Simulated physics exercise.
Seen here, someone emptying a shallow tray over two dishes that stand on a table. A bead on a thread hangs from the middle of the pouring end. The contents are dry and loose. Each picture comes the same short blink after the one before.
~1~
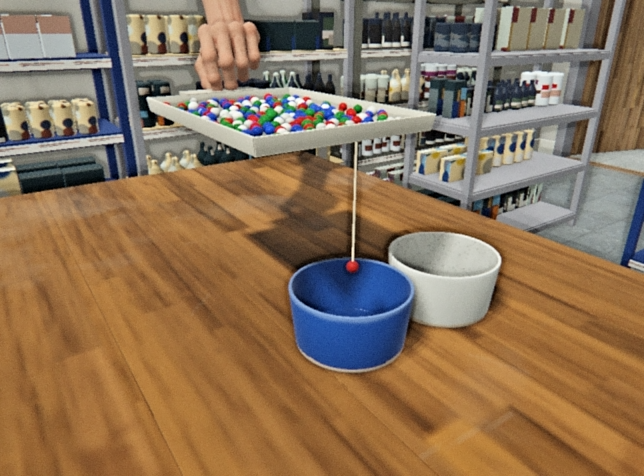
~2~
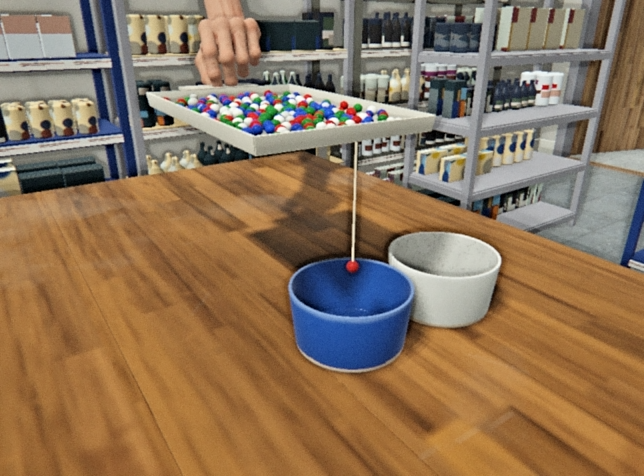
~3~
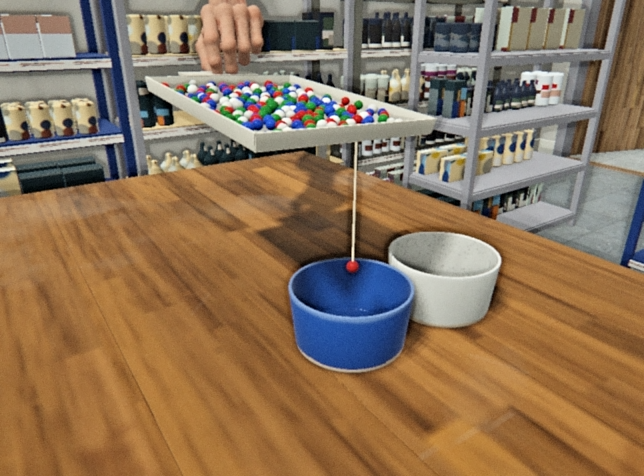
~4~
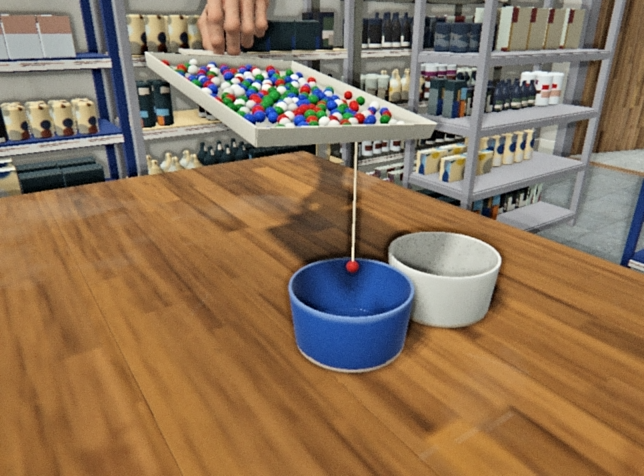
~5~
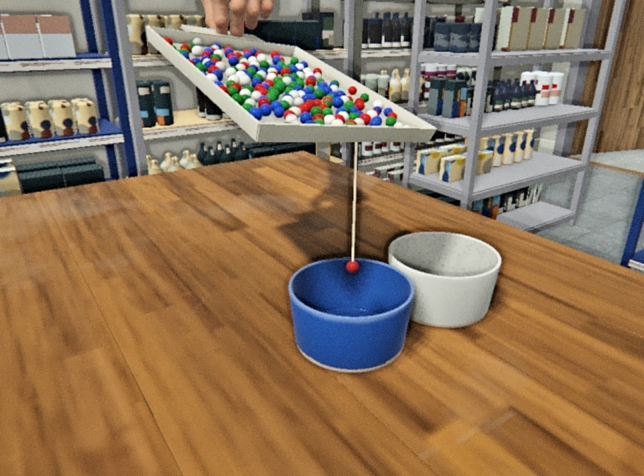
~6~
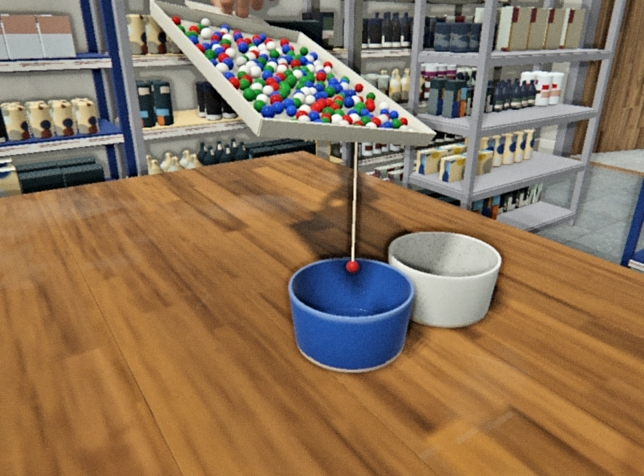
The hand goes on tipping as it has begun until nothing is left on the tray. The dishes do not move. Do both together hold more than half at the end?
Caught overall: The larger part.
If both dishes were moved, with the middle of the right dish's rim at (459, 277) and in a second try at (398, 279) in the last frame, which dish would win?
One: Right. Two: The right one.
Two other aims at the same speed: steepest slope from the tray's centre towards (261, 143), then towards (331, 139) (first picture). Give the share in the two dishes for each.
Near 10 % and 20 %.
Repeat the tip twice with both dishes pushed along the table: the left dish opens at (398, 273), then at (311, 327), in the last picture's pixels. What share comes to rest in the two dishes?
Roughly 80 per cent, and 70 per cent.
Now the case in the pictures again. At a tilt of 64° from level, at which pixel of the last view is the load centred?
At about (396, 114).
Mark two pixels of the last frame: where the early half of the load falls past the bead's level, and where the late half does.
Early half (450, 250), late half (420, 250).
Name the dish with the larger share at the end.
Fuller: The right one.
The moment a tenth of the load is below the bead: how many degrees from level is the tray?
At some 70 degrees.
Just after the last frame, tray tipped steeply; the larger part on the tray; just a few in the right dish; just a few outside both; roughly a quarter in the air.
A moment on, tray tipped past a quarter turn; about a tenth on the tray; about a tenth in the left dish; roughly half in the right dish; roughly a quarter outside both; about a tenth in the air.
Further on, tray tipped past a quarter turn; about a tenth in the left dish; roughly two thirds in the right dish; roughly a quarter outside both.
When it is over, tray tipped past a quarter turn; about a tenth in the left dish; roughly two thirds in the right dish; roughly a quarter outside both.
